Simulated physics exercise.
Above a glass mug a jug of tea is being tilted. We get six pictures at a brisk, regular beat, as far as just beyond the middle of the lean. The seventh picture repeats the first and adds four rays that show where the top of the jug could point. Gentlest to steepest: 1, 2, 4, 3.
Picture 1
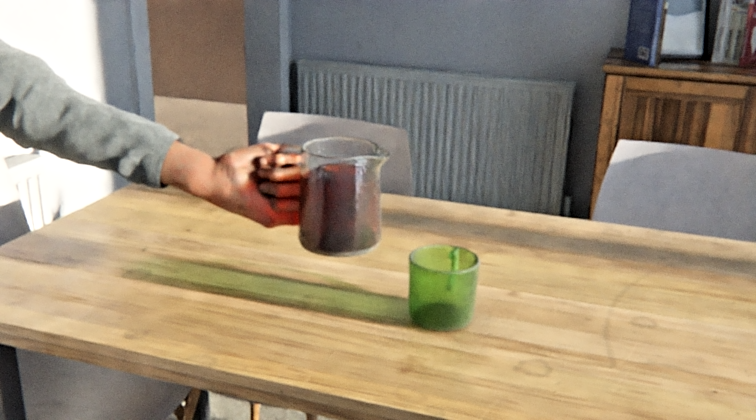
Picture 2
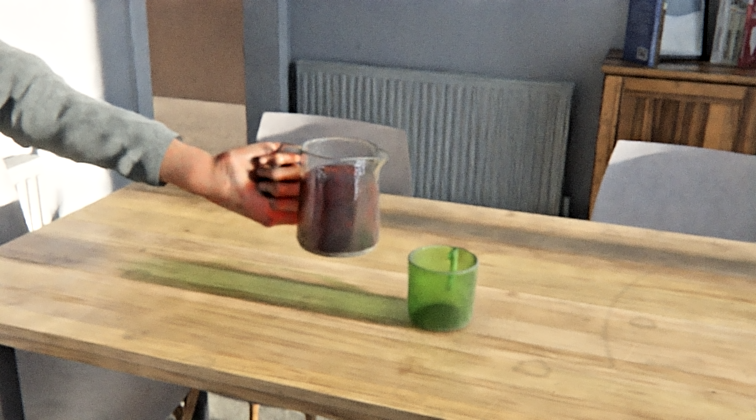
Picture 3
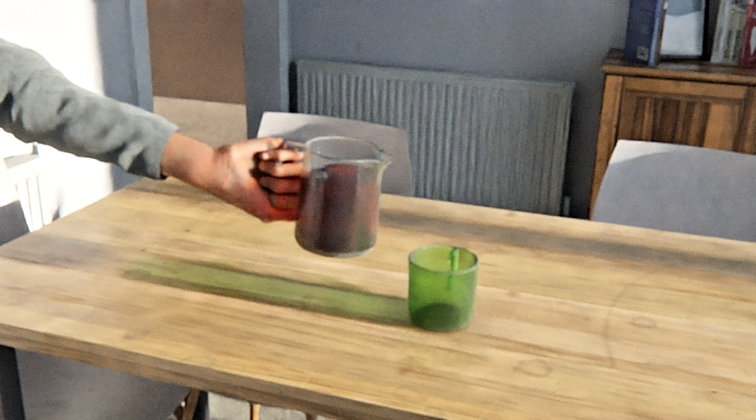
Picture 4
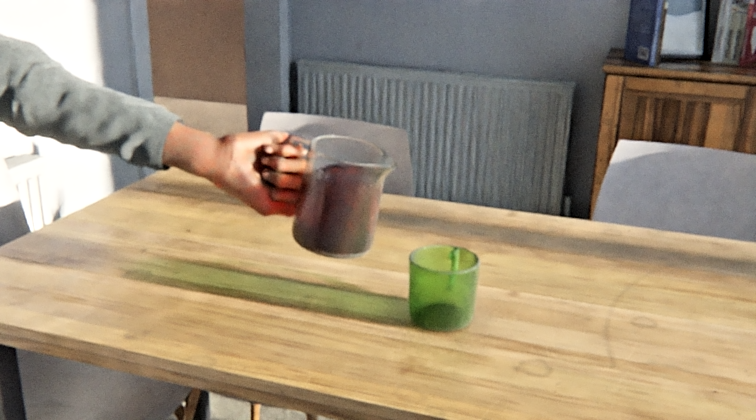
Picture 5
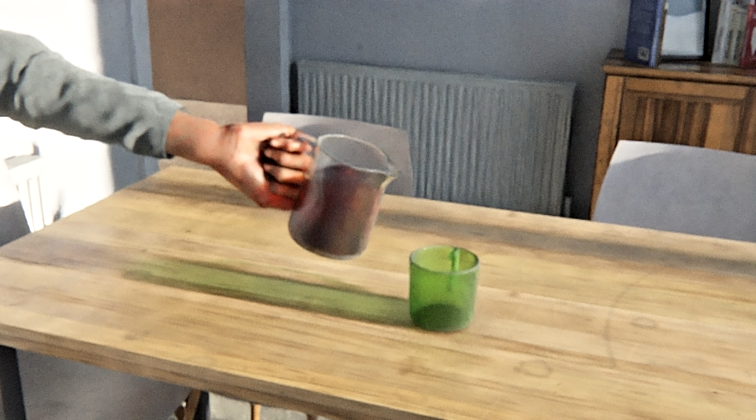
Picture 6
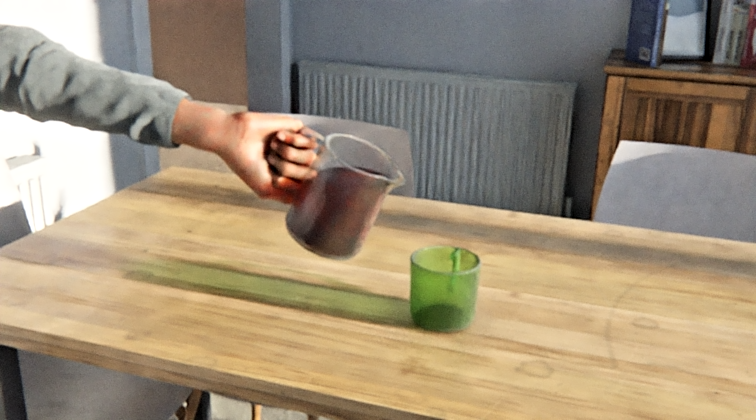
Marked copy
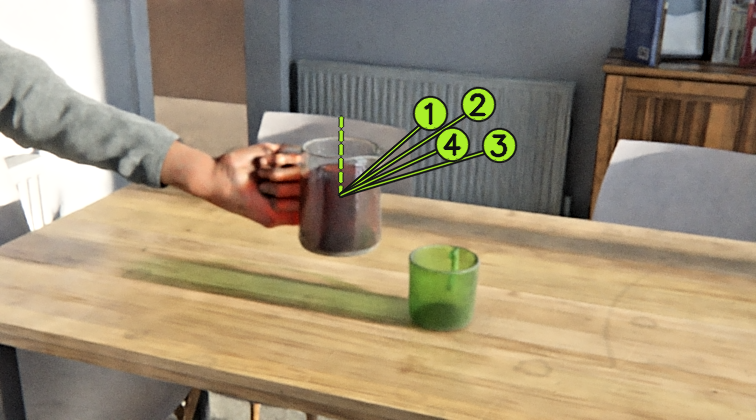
At a wooden table, a hand holding a glass jug of dark liquid upright, then gradually tilting it rightward near a green cup.
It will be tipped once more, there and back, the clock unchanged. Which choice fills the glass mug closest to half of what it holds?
4 is best.
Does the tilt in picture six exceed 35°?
No, it does not.
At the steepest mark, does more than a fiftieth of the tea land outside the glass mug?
No, it does not.
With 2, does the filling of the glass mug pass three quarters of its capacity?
No.
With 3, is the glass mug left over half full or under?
Over.
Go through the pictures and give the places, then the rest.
Upright, lip at (388, 156); rim of the glass mug round (444, 258); nothing has left yet, in the first picture.
Upright, lip at (388, 157); nothing has left yet, in the second picture.
Tipped about 5°, lip at (391, 161); nothing has left yet, in the third picture.
Tipped about 10°, lip at (395, 166); nothing has left yet, in the fourth picture.
Tipped about 17°, lip at (399, 174); nothing has left yet, in the fifth picture.
Tipped about 24°, lip at (403, 183); nothing has left yet, in the sixth picture.
On the marked copy, 1 at (419, 126); 2 at (465, 115); 3 at (483, 152); 4 at (436, 151).
Choosing 1, the glass mug ends with about 16 % of what it can hold.
Choosing 2, the glass mug ends with about 29 % of what it can hold.
Choosing 3, the glass mug ends with about 72 % of what it can hold.
Choosing 4, the glass mug ends with about 48 % of what it can hold.
